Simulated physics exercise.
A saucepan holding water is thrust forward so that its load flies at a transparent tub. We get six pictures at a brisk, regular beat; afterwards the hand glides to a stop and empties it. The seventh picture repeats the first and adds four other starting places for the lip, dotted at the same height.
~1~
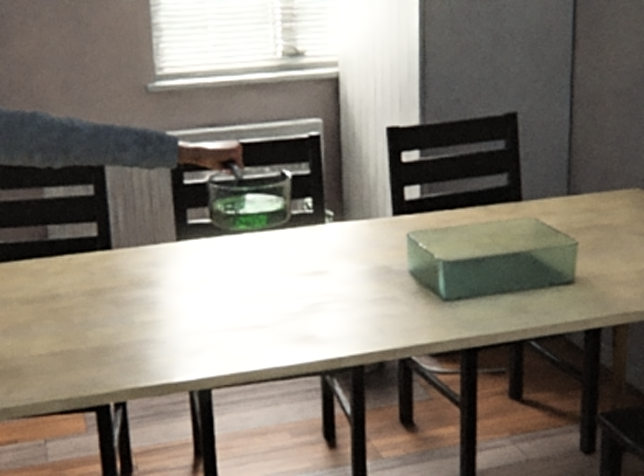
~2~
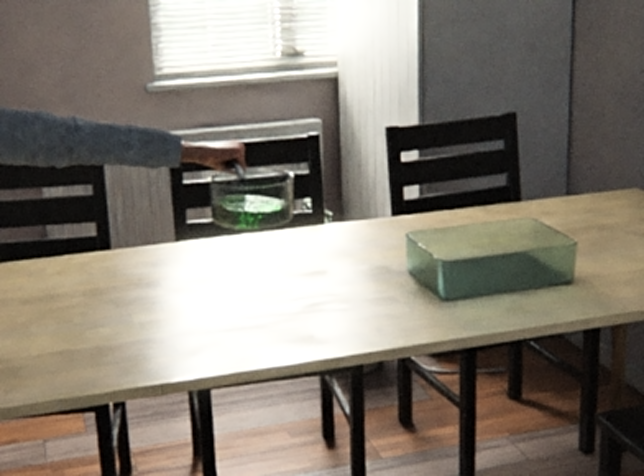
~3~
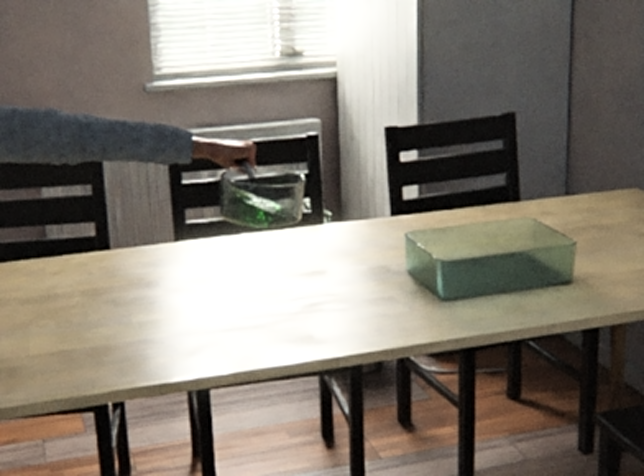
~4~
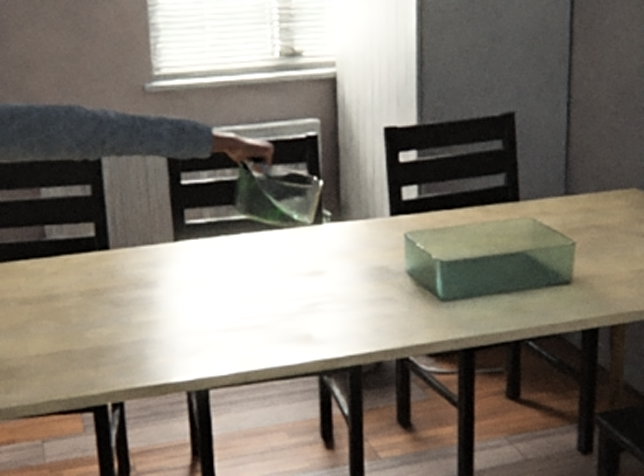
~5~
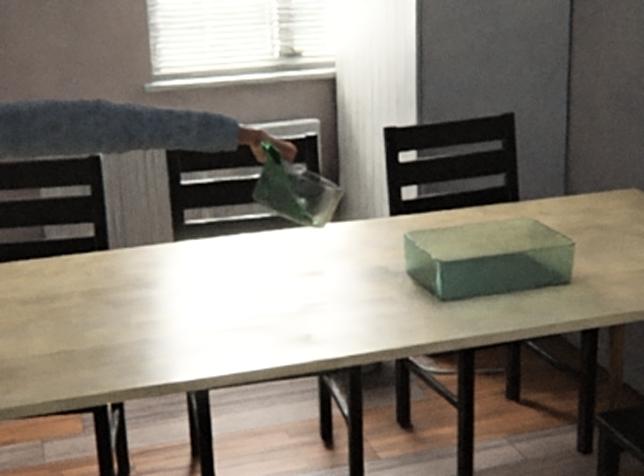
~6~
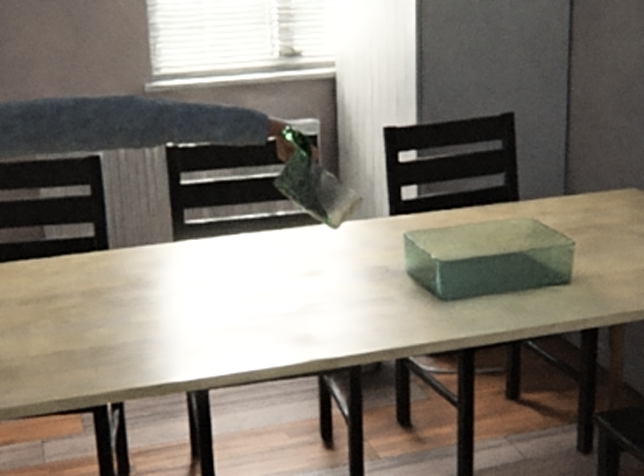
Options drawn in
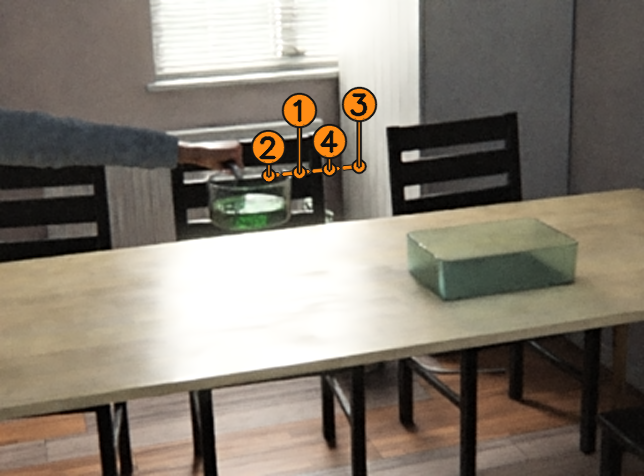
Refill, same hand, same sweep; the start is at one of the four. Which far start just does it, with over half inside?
2.
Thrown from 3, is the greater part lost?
No.
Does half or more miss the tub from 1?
No.
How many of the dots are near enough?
All four.
On the marked copy, 1 at (299, 172); 2 at (268, 175); 3 at (359, 166); 4 at (329, 169).
Choosing 1, about 68 % lands in the tub, 10 % falls short and 22 % goes beside or beyond.
Choosing 2, about 64 % lands in the tub, 23 % falls short and 13 % goes beside or beyond.
Choosing 3, about 68 % lands in the tub, 7 % falls short and 25 % goes beside or beyond.
Choosing 4, about 66 % lands in the tub, 8 % falls short and 26 % goes beside or beyond.
